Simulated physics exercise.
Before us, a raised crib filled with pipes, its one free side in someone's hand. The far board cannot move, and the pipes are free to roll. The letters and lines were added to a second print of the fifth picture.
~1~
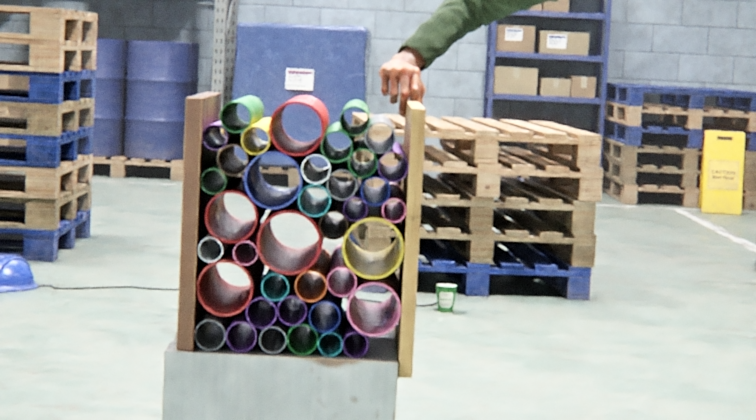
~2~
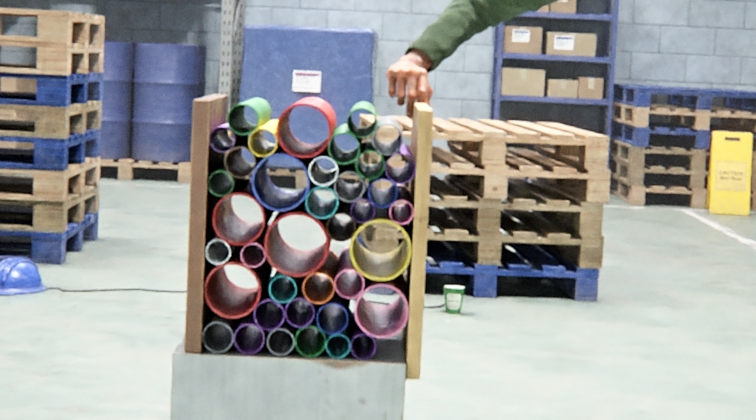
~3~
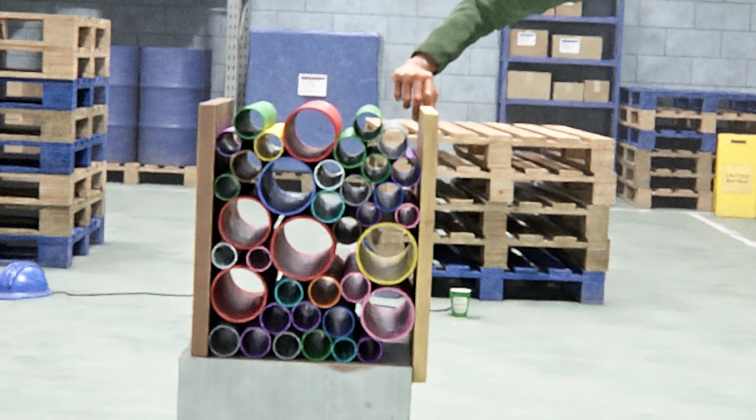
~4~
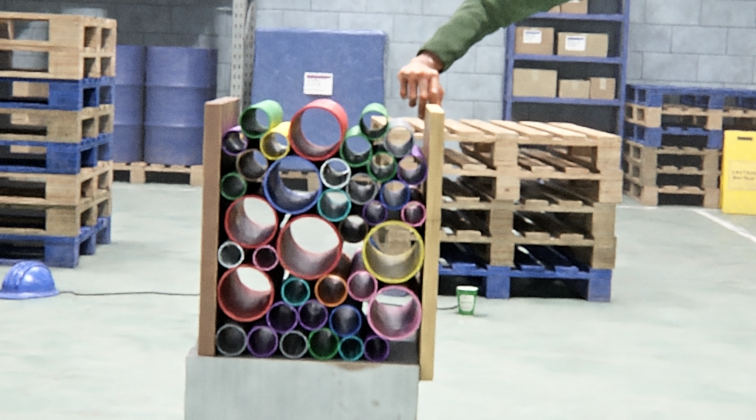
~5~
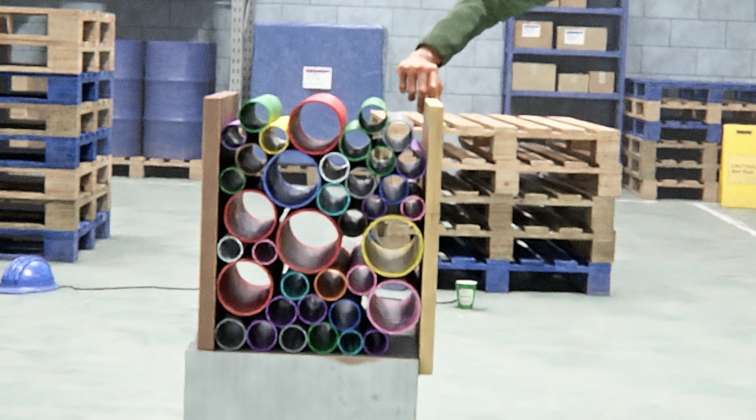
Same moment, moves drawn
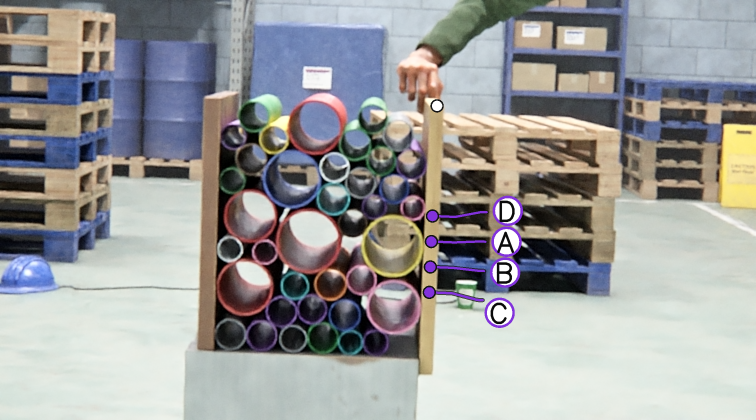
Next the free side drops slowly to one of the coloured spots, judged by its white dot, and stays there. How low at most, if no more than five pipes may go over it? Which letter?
It can be let down to D.
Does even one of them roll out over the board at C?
At C: Yes.
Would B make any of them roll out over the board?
Yes, at B.
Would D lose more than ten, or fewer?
Fewer than ten.
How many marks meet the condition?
The number is one.
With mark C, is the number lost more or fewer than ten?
It loses more than ten.
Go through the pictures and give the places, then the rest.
In the first frame, a red pipe (225, 288); a red pipe (290, 243); a pink pipe (394, 210).
In the second frame, a pink pipe (402, 212); a grey pipe (350, 187).
In the third frame, a purple pipe (406, 171); a grey pipe (393, 143).
In the fourth frame, side board (429, 232); a grey pipe (232, 340).
In the fifth frame, a purple pipe (376, 343); a red pipe (245, 287); a red pipe (309, 241).
On the marked copy, A at (431, 242); B at (430, 267); C at (429, 292); D at (433, 216); the white dot at (437, 106).
Taking D. A third of the way, top of the board (427, 157).
Two thirds of the way, top of the board (425, 214).
When it is over, top of the board (425, 215), five out over the board.
As for the rest, A more than five out over the board; B more than five out over the board; C more than five out over the board.
